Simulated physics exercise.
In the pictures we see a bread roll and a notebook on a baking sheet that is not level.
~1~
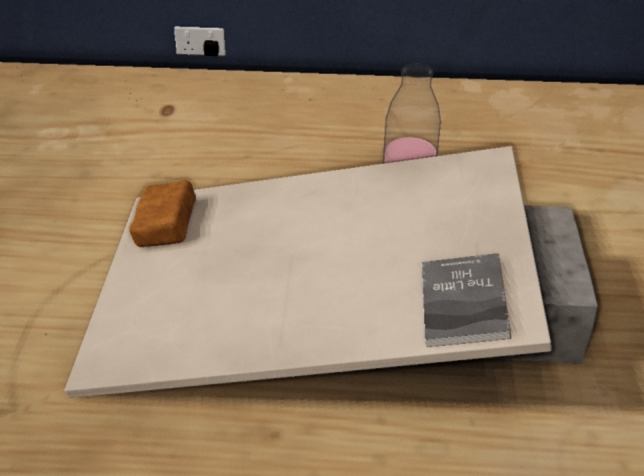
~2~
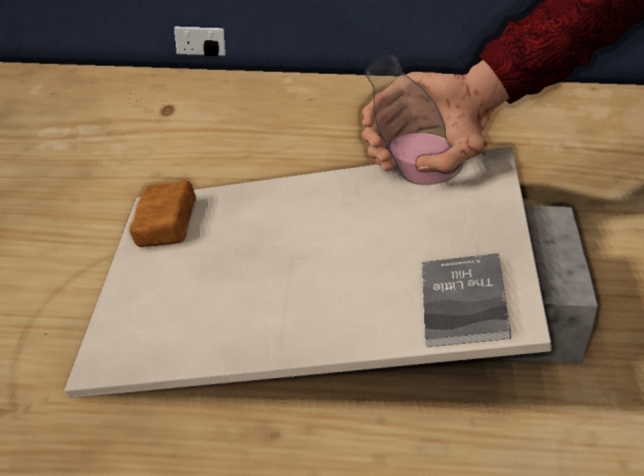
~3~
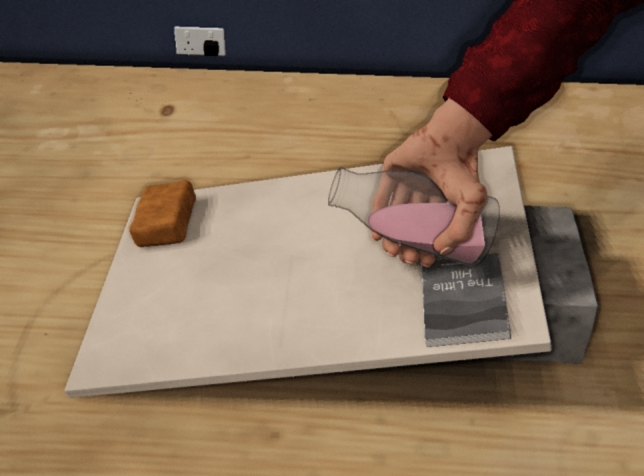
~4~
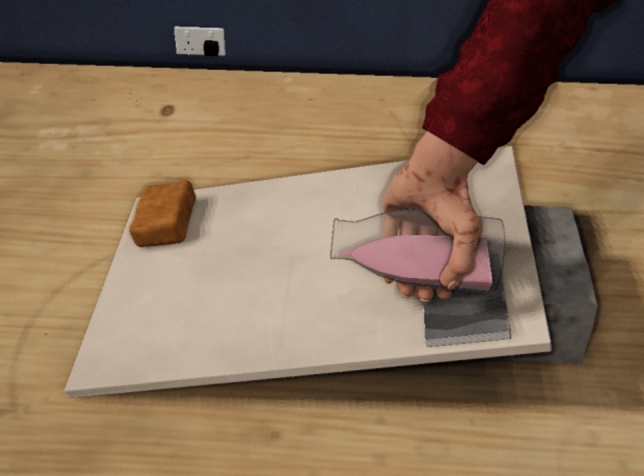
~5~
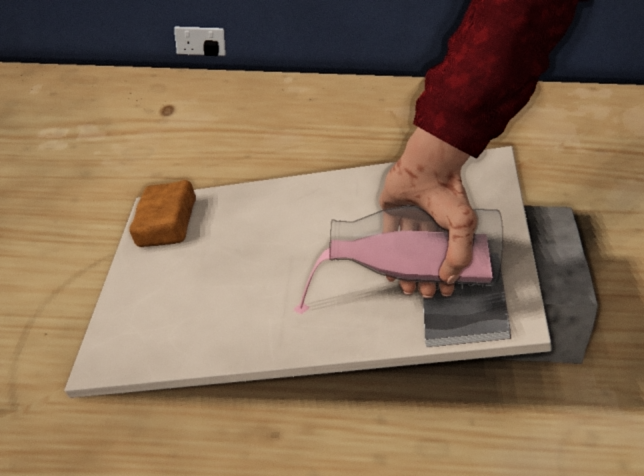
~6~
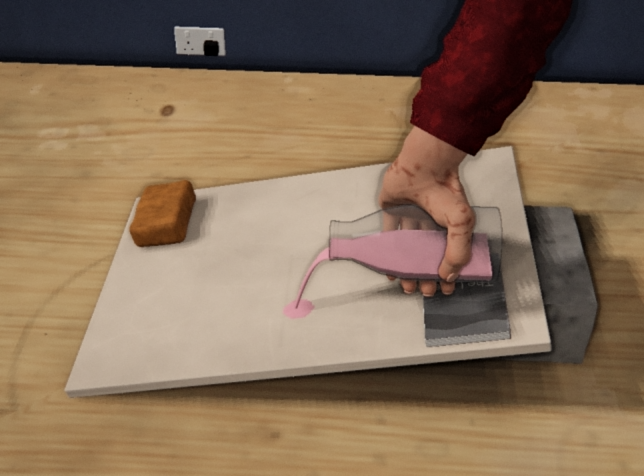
On a wooden table, a hand in a red sleeve picked up a bottle of pink liquid behind a sloping white board holding a brown block and a notebook, tilted it leftward, and poured some onto the board.
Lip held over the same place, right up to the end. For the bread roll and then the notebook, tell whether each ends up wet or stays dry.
On the left the bread roll: Stays dry; on the right the notebook: Stays dry.
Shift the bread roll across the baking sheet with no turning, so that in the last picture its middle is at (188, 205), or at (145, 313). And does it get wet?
Try one - it is not hit; try two - it gets hit.
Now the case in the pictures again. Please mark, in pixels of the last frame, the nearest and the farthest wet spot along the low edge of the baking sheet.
From (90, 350) to (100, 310).
Soon after, it runs down to the left; the bread roll is dry; the notebook is dry.
Later, it runs down to the left and off the end; the bread roll is dry; the notebook is dry.
In the end, it runs down to the left and off the end; the bread roll is dry; the notebook is dry.
